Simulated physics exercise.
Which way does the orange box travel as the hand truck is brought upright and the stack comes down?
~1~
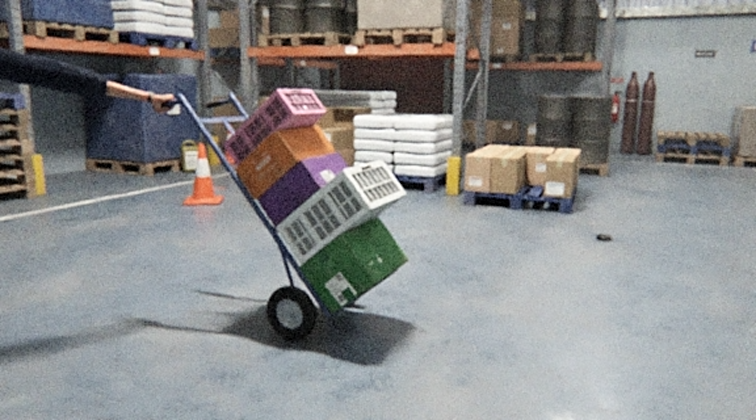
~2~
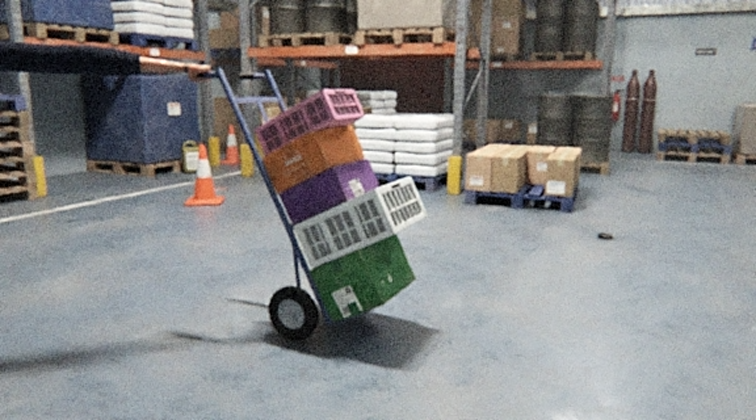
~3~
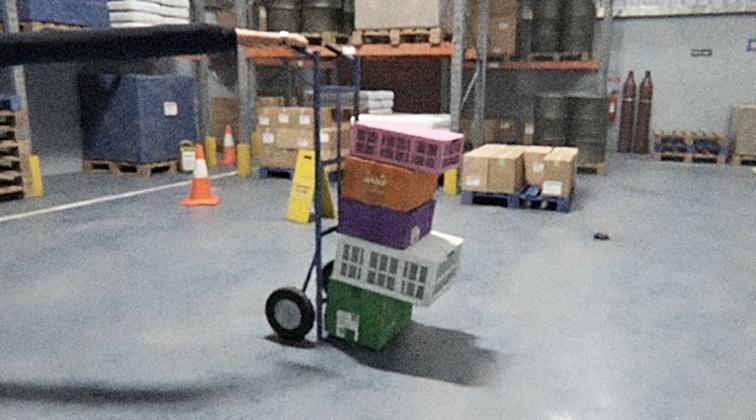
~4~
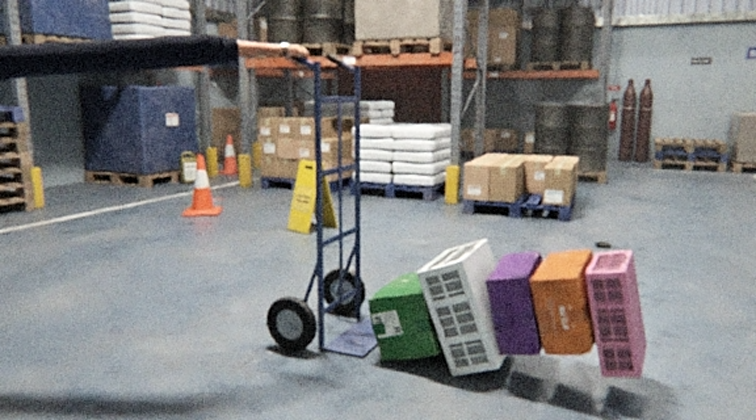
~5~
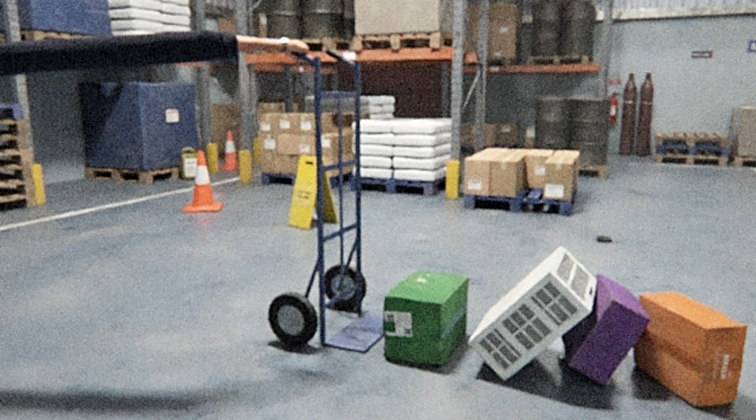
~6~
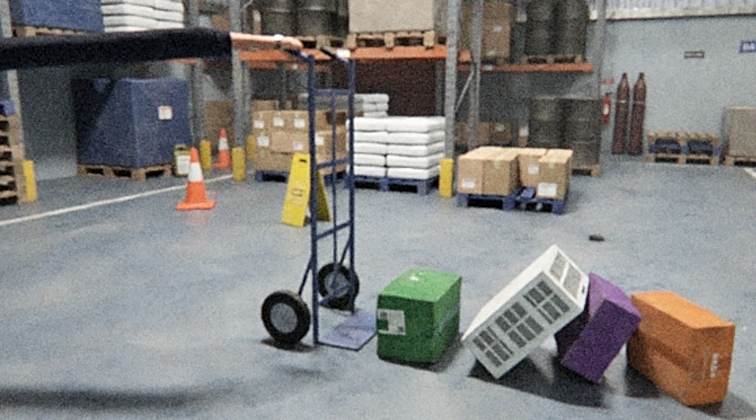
The orange box moves to the right, ending up on the floor well away from the hand truck.
